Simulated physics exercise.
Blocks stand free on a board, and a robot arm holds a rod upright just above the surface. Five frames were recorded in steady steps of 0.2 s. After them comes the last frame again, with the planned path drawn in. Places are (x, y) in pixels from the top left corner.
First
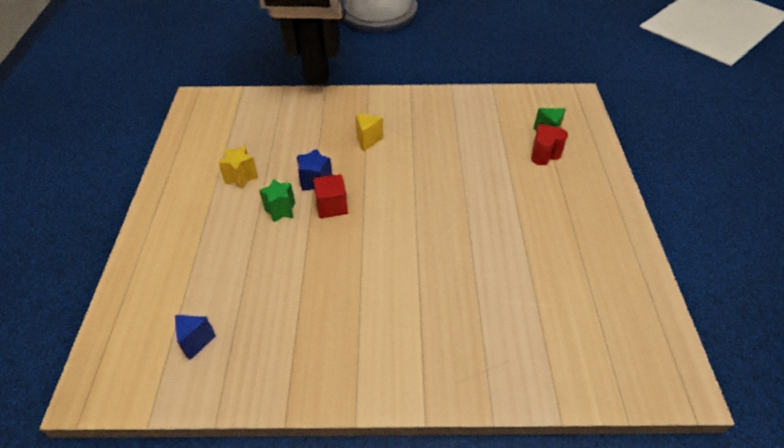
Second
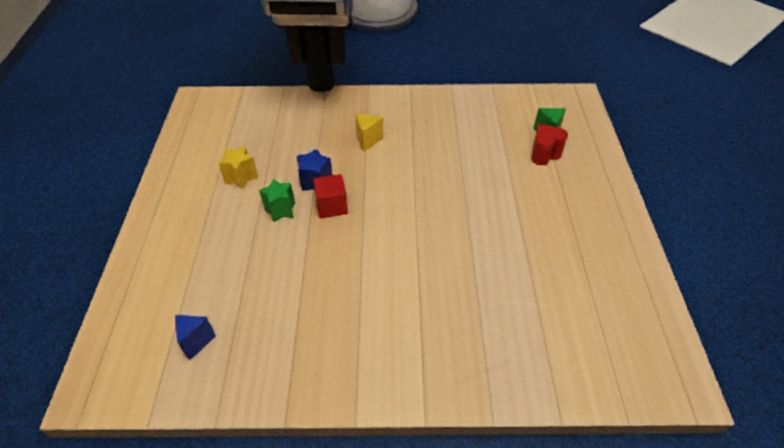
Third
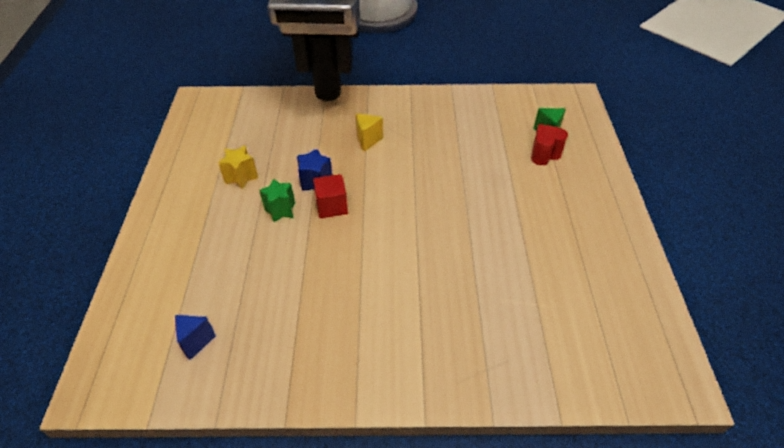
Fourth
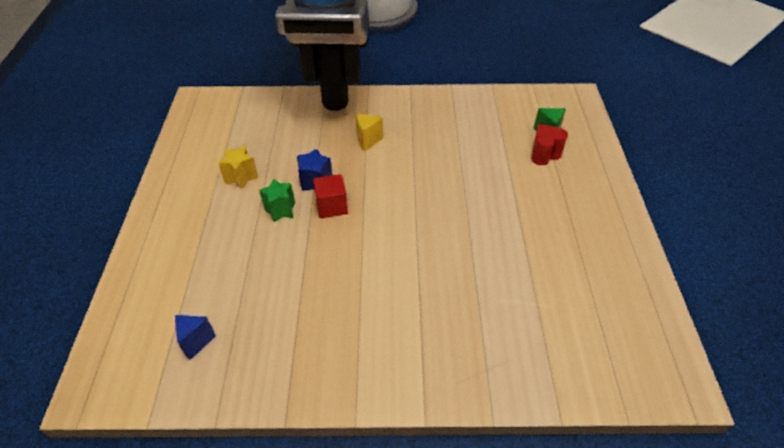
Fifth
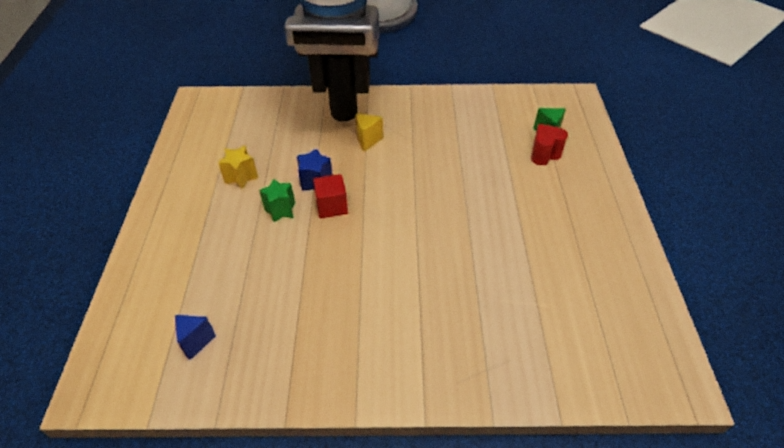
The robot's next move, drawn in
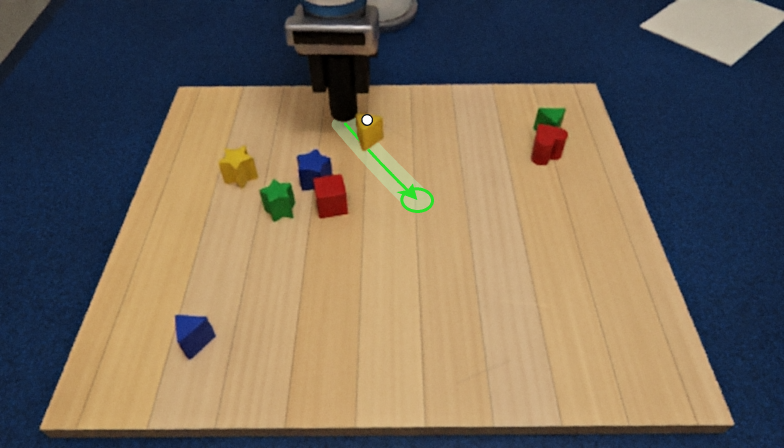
A robot arm holds a dark rod upright at the far edge of a pale wooden board on blue carpet, seen from above at a fixed angle. Yellow, blue, green and red blocks sit mostly toward the upper left, with a blue one lower left and red and green ones upper right. The rod moves slowly toward the viewer and slightly right, nearing the yellow triangular block, while every block stays still.
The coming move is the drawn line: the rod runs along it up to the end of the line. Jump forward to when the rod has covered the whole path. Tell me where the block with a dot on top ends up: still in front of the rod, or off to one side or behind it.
Final position: To the side or behind.
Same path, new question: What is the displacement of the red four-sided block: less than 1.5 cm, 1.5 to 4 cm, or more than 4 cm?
It goes hardly anywhere, under 1.5 cm.
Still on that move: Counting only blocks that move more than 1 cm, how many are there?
My forecast: 1.
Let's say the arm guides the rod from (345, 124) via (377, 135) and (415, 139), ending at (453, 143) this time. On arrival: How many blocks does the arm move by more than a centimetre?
I predict one.
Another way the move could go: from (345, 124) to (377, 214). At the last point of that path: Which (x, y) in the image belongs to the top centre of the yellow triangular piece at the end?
(381, 134)
The line goes straight from (345, 124) to (417, 200); the dot is on the yellow triangular piece.
The first path, step by step. One third of the way, rod (366, 138); yellow triangular piece (391, 134), turned 45° anticlockwise.
Two thirds of the way, rod (391, 164); yellow triangular piece (411, 143).
At the end, rod (418, 191); blue star block unmoved; red four-sided block unmoved; yellow triangular piece (412, 144), turned 140° anticlockwise.
